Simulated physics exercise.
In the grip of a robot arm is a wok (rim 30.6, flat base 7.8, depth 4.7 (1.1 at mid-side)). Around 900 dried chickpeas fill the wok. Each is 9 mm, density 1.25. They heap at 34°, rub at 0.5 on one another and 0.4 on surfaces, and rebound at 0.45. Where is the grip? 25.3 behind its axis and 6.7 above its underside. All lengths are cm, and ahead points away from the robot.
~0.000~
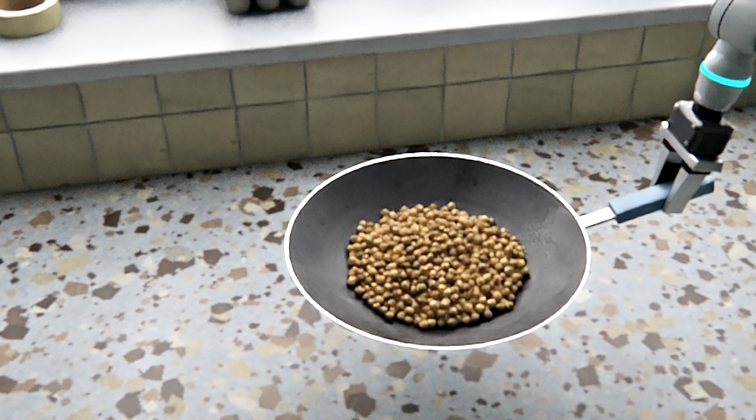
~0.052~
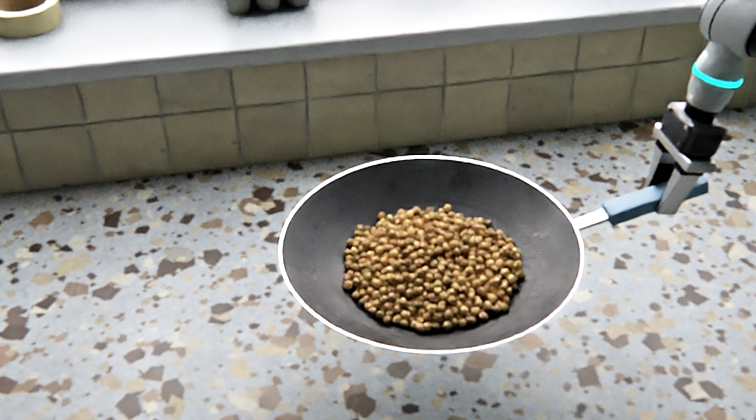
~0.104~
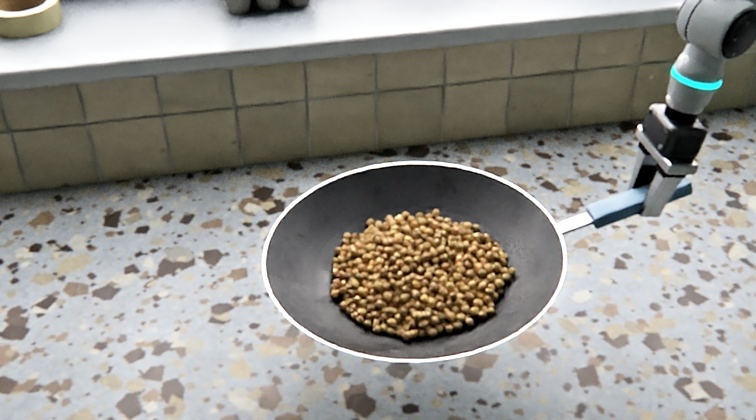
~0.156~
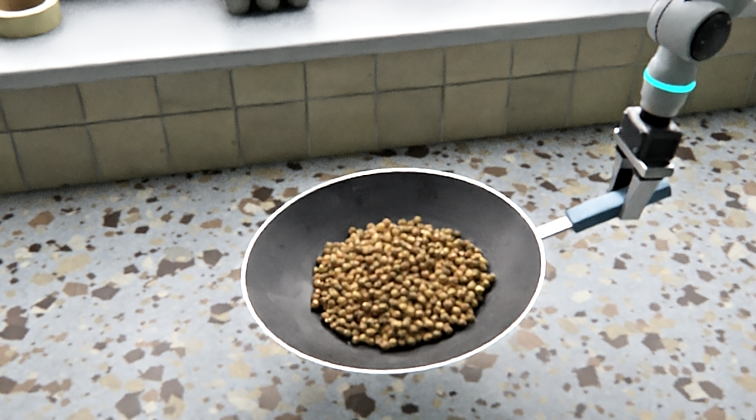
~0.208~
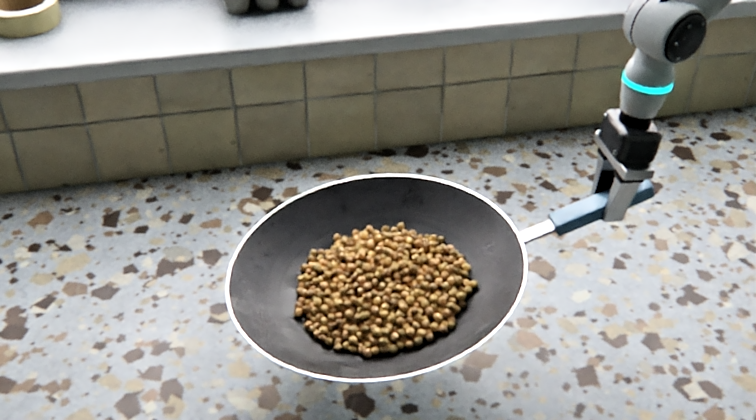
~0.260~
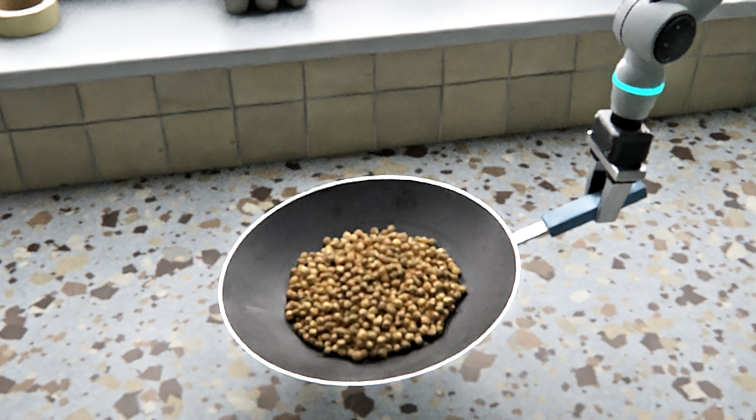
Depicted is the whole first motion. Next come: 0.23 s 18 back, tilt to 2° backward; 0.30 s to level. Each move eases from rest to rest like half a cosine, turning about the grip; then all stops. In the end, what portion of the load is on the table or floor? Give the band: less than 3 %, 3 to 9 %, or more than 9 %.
Band: Less than 3 %.
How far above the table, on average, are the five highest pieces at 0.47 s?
Roughly 18 cm above the table.
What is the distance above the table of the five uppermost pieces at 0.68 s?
Those pieces are roughly 15 cm high.
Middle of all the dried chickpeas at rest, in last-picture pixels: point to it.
At about (565, 243).
After 0.47 s, tilted 2° backward, highest piece 19 above the table; 890 in the wok, 10 in flight or on a rim.
After 0.68 s, level, highest piece 15 above the table; 893 in the wok, 4 on the table or floor, 3 in flight or on a rim.
After 0.99 s, level, highest piece 14 above the table; 893 in the wok, 7 on the table or floor.
After 2.04 s, level, highest piece 14 above the table; 893 in the wok, 7 on the table or floor.
At rest, 893 in the wok, 7 on the table or floor. That is 1 % on the table or floor.
